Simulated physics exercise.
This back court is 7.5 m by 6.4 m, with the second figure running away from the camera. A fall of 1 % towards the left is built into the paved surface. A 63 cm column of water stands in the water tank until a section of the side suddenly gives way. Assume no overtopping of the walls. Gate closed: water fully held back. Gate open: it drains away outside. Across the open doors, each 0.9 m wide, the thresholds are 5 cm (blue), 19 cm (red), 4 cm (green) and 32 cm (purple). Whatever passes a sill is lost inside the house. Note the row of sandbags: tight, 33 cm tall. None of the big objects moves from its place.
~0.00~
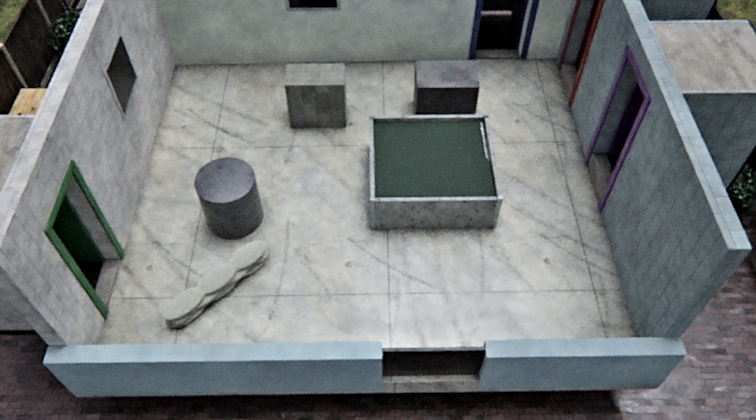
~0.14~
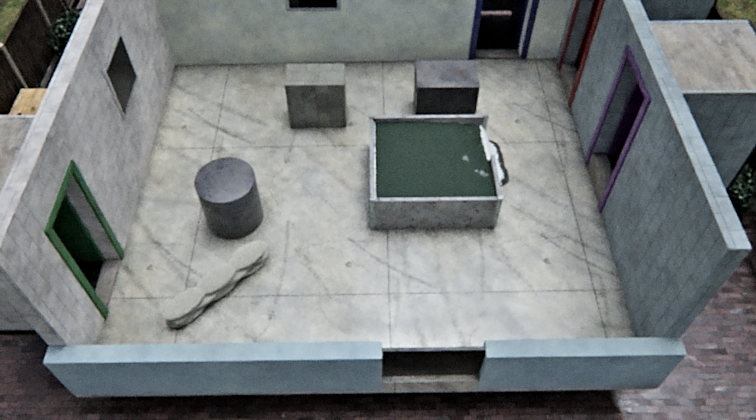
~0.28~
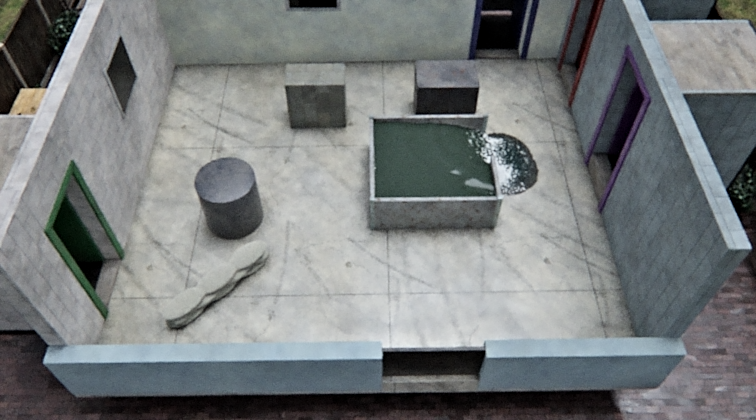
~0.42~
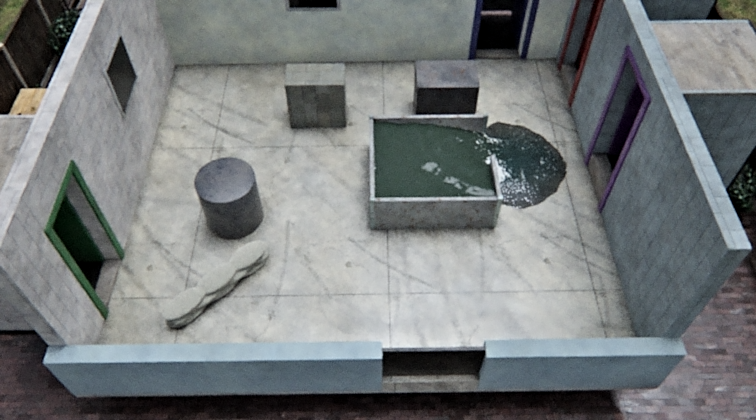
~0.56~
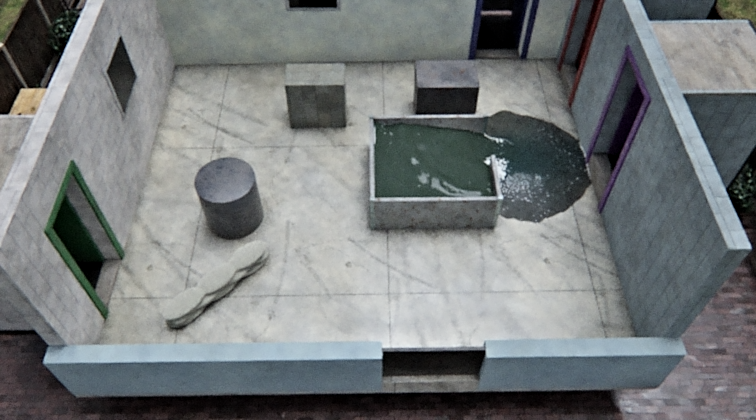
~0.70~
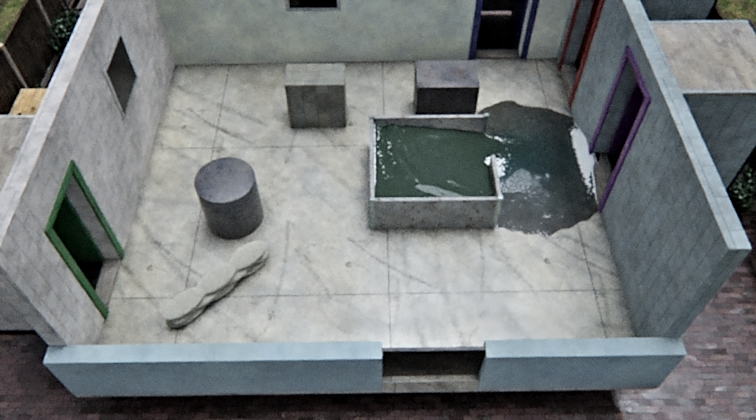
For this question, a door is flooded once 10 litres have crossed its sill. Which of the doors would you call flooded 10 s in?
I would call the blue door flooded; I would call the red door not flooded; I would call the green door not flooded; I would call the purple door not flooded.
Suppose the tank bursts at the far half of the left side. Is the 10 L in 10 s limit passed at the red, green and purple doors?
Red door doesn't reach it, green door surpasses it, purple door doesn't reach it.
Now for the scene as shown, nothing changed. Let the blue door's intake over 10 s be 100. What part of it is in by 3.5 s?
30 per cent, roughly.
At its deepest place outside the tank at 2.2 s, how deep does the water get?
Around 34 centimetres.
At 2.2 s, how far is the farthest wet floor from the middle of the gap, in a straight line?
4.0 m.
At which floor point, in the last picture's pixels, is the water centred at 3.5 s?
Near (485, 175).
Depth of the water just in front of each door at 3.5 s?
Blue 14 cm, red 14 cm, green 0 cm, purple 17 cm.
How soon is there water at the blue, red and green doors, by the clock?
Times: Blue 1.8 seconds, red 1.1 seconds, green 7.5 seconds.
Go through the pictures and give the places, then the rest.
In the first frame, still water, 63 cm deep, in the water tank at (432, 159).
In the second frame, the front is at a hidden place, 0.5 m from the gap at (484, 155); 0.2 m2 of floor is under water; 63 cm left at the back of the water tank.
In the third frame, water pours out at (484, 157) and has run 0.9 m, to (531, 180); typically 9 cm deep outside, 63 cm at the water tank's back.
In the fourth frame, the front is at (561, 169), 1.3 m from the gap at (484, 158); 1.7 m2 of floor is under water; 63 cm left at the back of the water tank.
In the fifth frame, water pours out at (484, 157) and has run 1.8 m, to (579, 145); typically 5 cm deep outside, 62 cm at the water tank's back.
In the sixth frame, the front is at (573, 123), 2.0 m from the gap at (484, 157); 3.5 m2 of floor is under water; 56 cm left at the back of the water tank.
After 1.4 s water covers 10 % of the floor and is deepest (34 cm) near (578, 155); blue door not reached, red door 14 cm at the sill, 0 L in, green door not reached, purple door 28 cm at the sill, 0 L in.
After 2.2 s water covers 20 % of the floor and is deepest (34 cm) near (552, 61); blue door 12 cm at the sill, 1 L in, red door 15 cm at the sill, 0 L in, green door not reached, purple door 26 cm at the sill, 1 L in.
After 3.5 s water covers 35 % of the floor and is deepest (22 cm) near (546, 73); blue door 14 cm at the sill, 53 L in, red door 14 cm at the sill, 1 L in, green door not reached, purple door 17 cm at the sill, 1 L in.
After 6.0 s water covers 65 % of the floor and is deepest (13 cm) near (581, 163); blue door 11 cm at the sill, 128 L in, red door 11 cm at the sill, 2 L in, green door not reached, purple door 11 cm at the sill, 1 L in.
After 10.0 s water covers 90 % of the floor and is deepest (10 cm) near (174, 73); blue door 7 cm at the sill, 164 L in, red door 6 cm at the sill, 2 L in, green door 5 cm at the sill, 0 L in, purple door 6 cm at the sill, 1 L in.
